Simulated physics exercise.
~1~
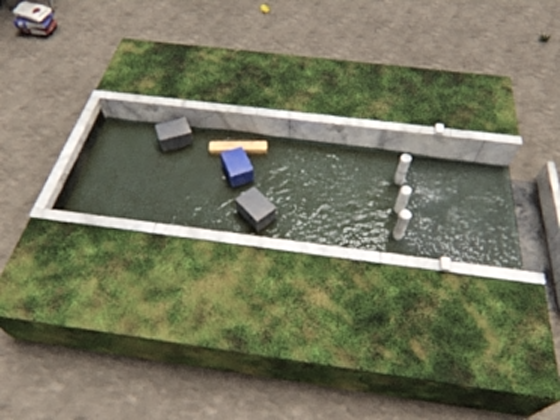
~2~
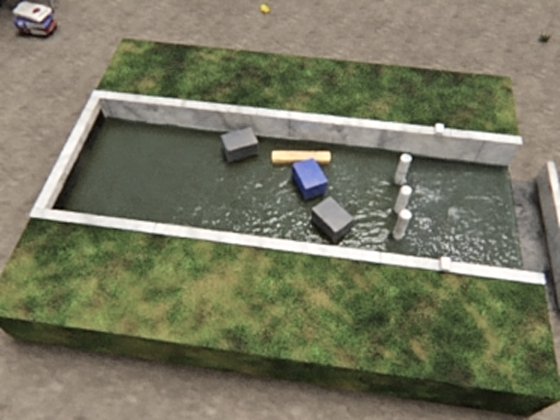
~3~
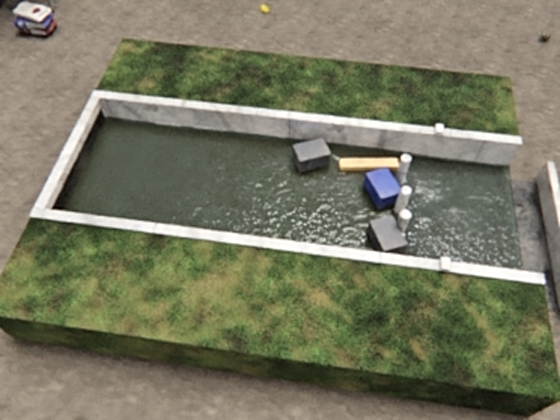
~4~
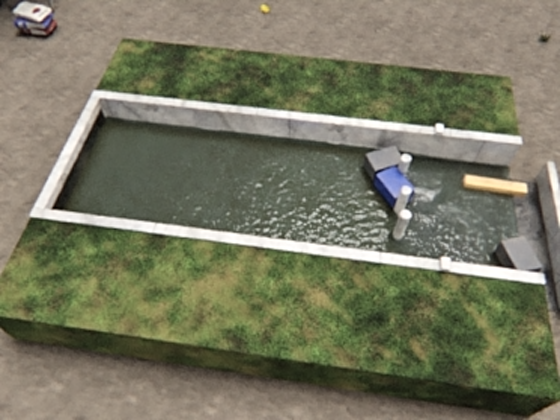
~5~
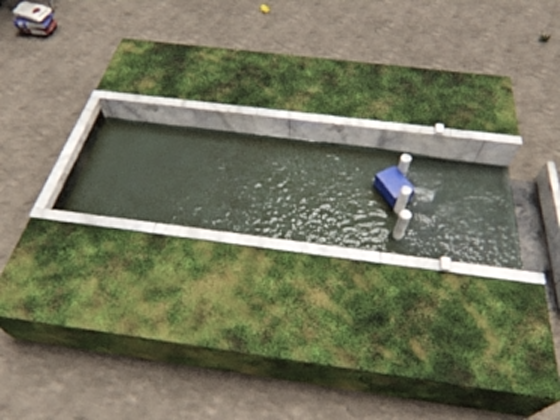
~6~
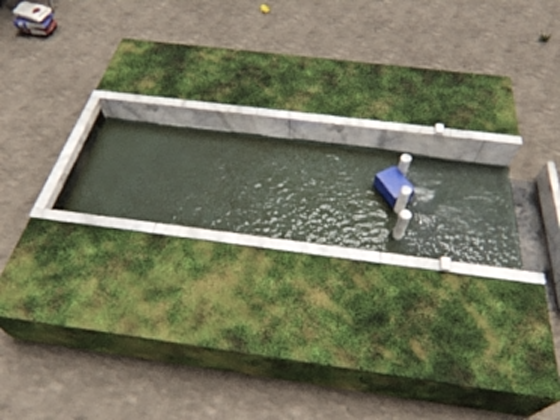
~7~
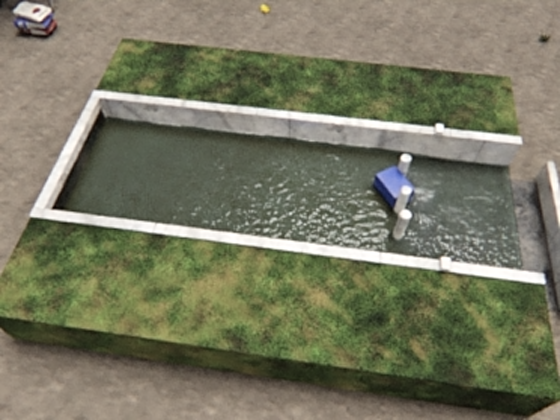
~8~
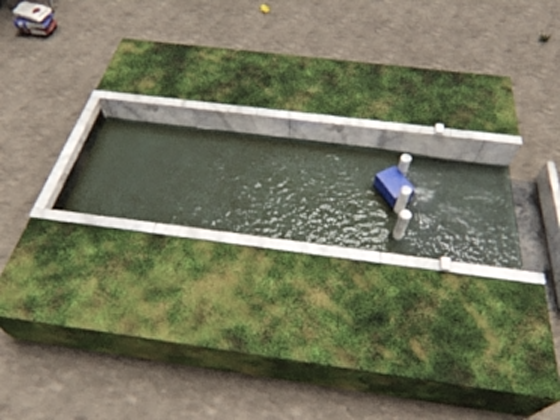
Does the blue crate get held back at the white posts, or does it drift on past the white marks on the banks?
The blue crate is held back at the white posts and is still resting there at the end, short of the white marks on the banks.
Two dark grey crates, a blue crate and a yellow beam drifted right along a walled water channel toward a row of white posts. The beam and both grey crates got past and disappeared, while the blue crate stayed stuck against the posts.
